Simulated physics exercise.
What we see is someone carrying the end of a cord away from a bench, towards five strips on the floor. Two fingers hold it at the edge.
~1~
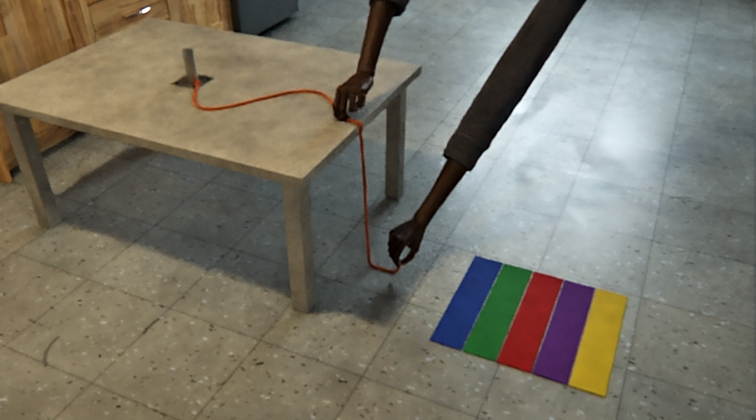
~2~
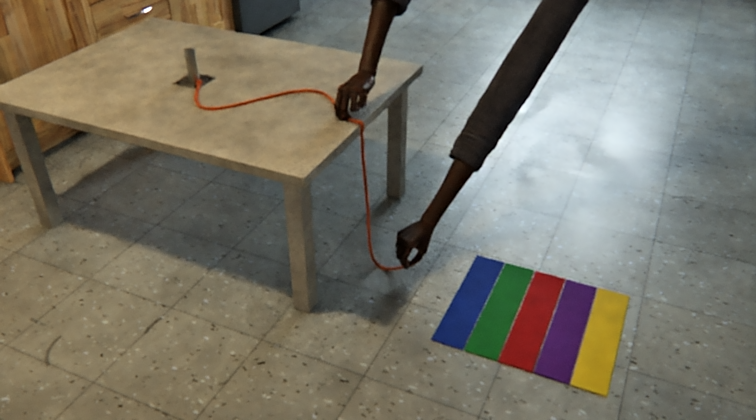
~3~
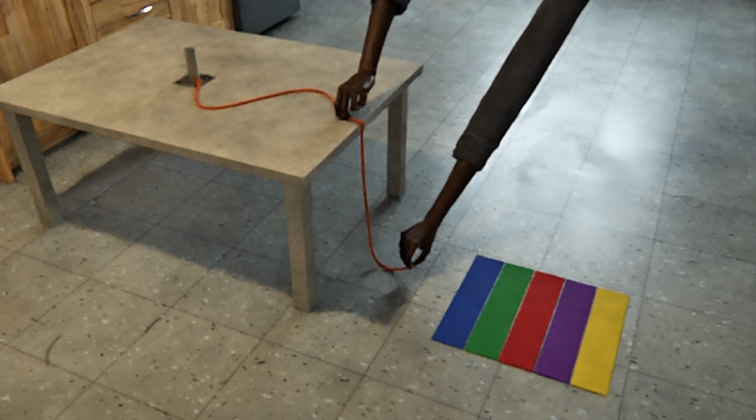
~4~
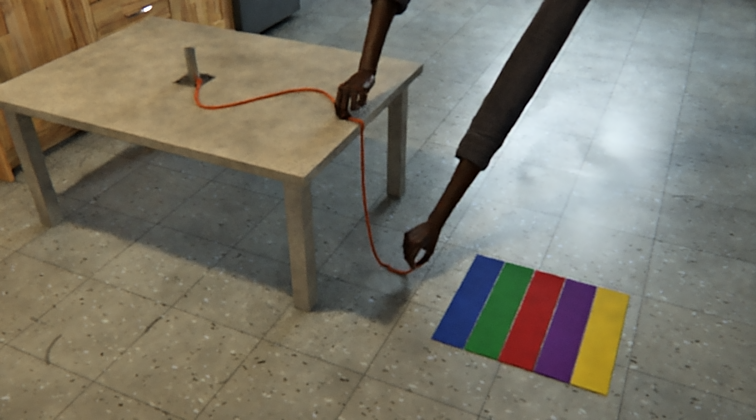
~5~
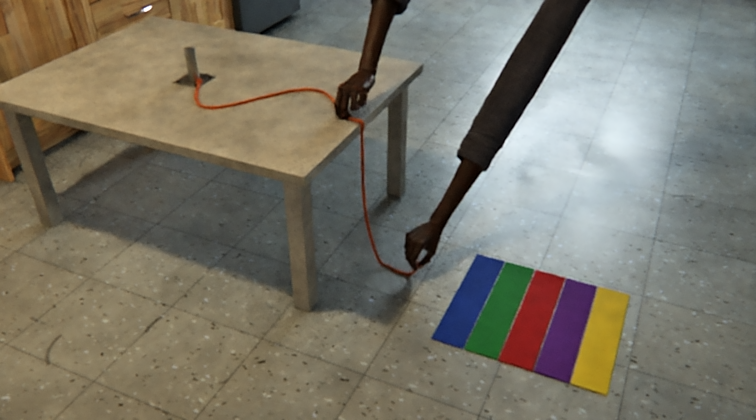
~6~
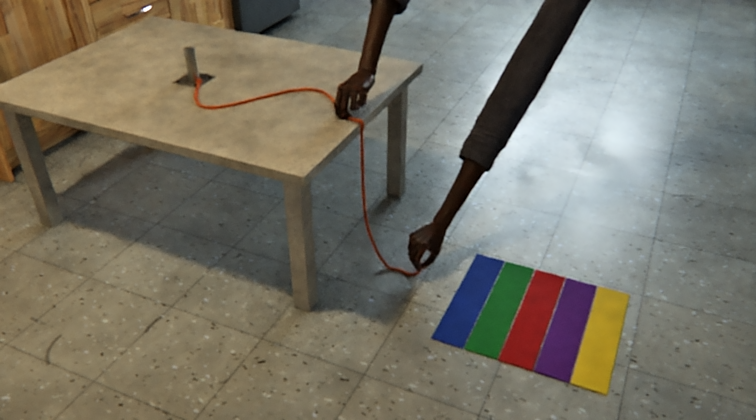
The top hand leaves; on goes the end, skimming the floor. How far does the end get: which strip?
It gets as far as the yellow strip.
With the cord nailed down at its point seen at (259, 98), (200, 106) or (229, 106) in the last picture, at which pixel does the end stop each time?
Try by try, around (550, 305), (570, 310) and (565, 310).
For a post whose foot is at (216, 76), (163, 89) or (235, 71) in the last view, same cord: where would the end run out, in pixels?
About (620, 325), (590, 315) and (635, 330).
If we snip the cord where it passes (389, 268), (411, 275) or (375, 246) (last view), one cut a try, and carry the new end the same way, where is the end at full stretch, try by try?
The places are (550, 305), (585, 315) and (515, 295).
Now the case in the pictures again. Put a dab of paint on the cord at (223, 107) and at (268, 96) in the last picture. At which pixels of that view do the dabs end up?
About (269, 97), and the other about (310, 107).
Early on, end near (548, 304); over red.
Midway, end near (585, 314); over purple.
At the end of the slack, end near (608, 321); over yellow. The yellow one.
